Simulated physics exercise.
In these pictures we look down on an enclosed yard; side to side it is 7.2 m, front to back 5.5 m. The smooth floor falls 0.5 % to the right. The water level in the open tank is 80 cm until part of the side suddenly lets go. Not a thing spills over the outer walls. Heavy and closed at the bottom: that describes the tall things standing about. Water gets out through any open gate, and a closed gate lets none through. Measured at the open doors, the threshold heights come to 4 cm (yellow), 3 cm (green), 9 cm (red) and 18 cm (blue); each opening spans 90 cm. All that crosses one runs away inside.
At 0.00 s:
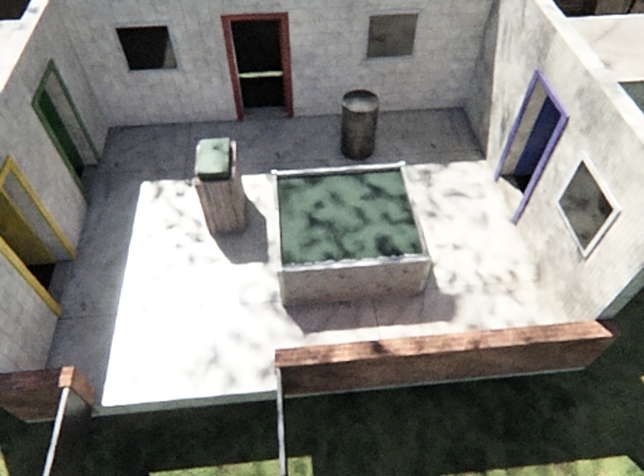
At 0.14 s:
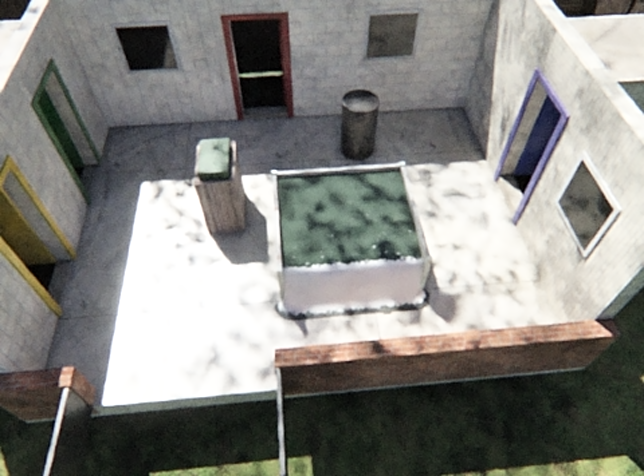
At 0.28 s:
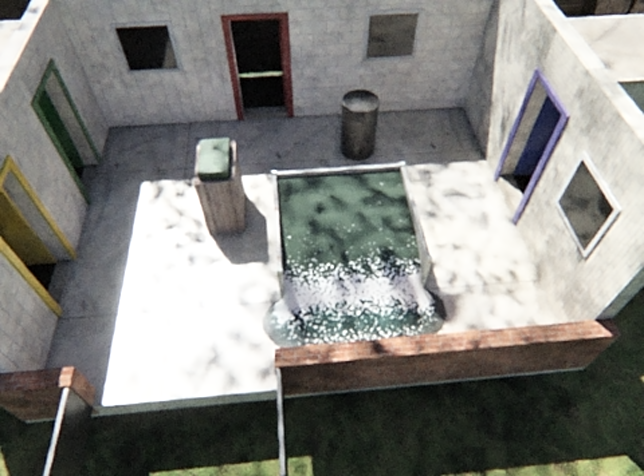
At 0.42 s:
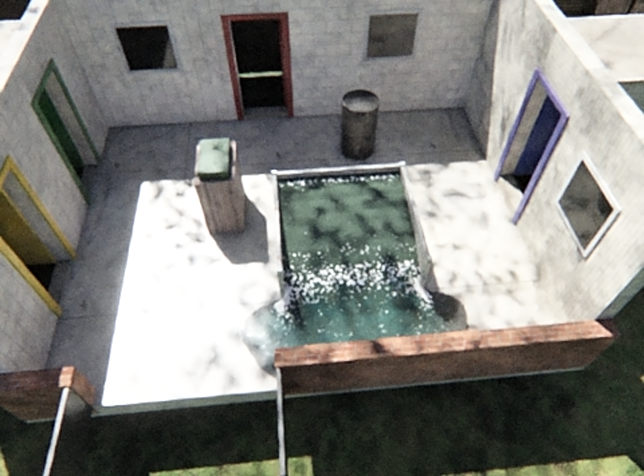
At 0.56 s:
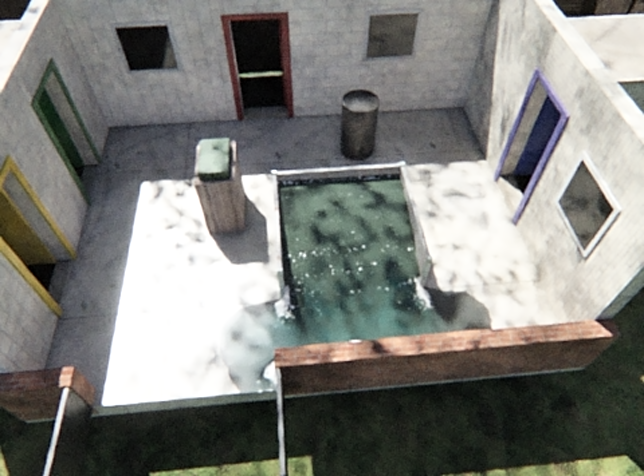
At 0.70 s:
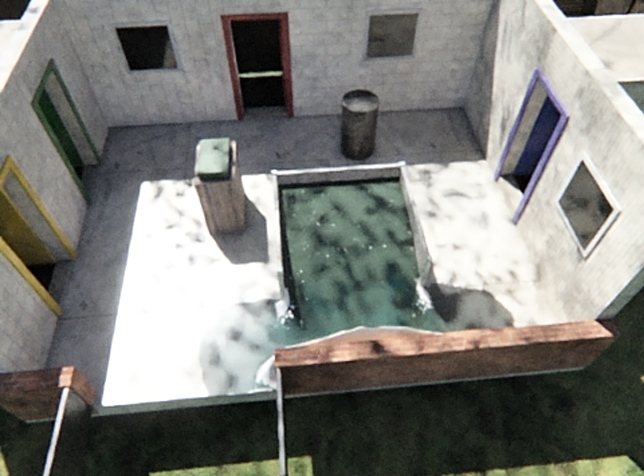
Water sits still in a raised open tank in a walled yard with coloured doorways, then drops from its near side onto the pale floor. It pours out in a white, foaming band and spreads to both sides behind the low brick wall, while the foam thins and the tank's level lowers.
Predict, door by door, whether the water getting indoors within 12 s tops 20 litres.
Prediction: At the yellow door it tops it; at the green door it tops it; at the red door it falls short; at the blue door it falls short.
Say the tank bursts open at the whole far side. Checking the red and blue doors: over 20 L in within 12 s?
Against that limit the red door gives a greater amount and the blue door gives a lower amount.
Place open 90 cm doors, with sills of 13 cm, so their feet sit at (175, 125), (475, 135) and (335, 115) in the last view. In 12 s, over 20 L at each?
Check each in turn: The first fails, the second fails, the third fails.
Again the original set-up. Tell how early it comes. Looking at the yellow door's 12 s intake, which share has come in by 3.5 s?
Fraction in by then: Around 55 per cent.
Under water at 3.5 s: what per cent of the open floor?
Around 60 per cent wet.
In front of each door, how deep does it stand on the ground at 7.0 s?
Depths in centimetres - yellow: 5, green: 3, red: 4, blue: 6.
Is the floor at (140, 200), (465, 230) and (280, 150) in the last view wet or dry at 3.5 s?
First spot soaked, second soaked, third bone dry.
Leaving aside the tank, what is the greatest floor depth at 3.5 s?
Max around 26 cm.
After 1.4 s water covers 20 % of the floor and is deepest (56 cm) near (363, 351); yellow door not reached, green door not reached, red door not reached, blue door not reached.
After 2.2 s water covers 35 % of the floor and is deepest (48 cm) near (567, 345); yellow door not reached, green door not reached, red door not reached, blue door 8 cm at the sill, 0 L in.
After 3.5 s water covers 60 % of the floor and is deepest (26 cm) near (462, 108); yellow door 12 cm at the sill, 44 L in, green door 3 cm at the sill, 0 L in, red door not reached, blue door 10 cm at the sill, 0 L in.
After 7.0 s water covers 95 % of the floor and is deepest (14 cm) near (480, 148); yellow door 5 cm at the sill, 74 L in, green door 3 cm at the sill, 1 L in, red door 4 cm at the sill, 0 L in, blue door 6 cm at the sill, 0 L in.
After 12.0 s water covers 100 % of the floor and is deepest (10 cm) near (291, 129); yellow door 6 cm at the sill, 77 L in, green door 5 cm at the sill, 43 L in, red door 9 cm at the sill, 0 L in, blue door 7 cm at the sill, 0 L in.
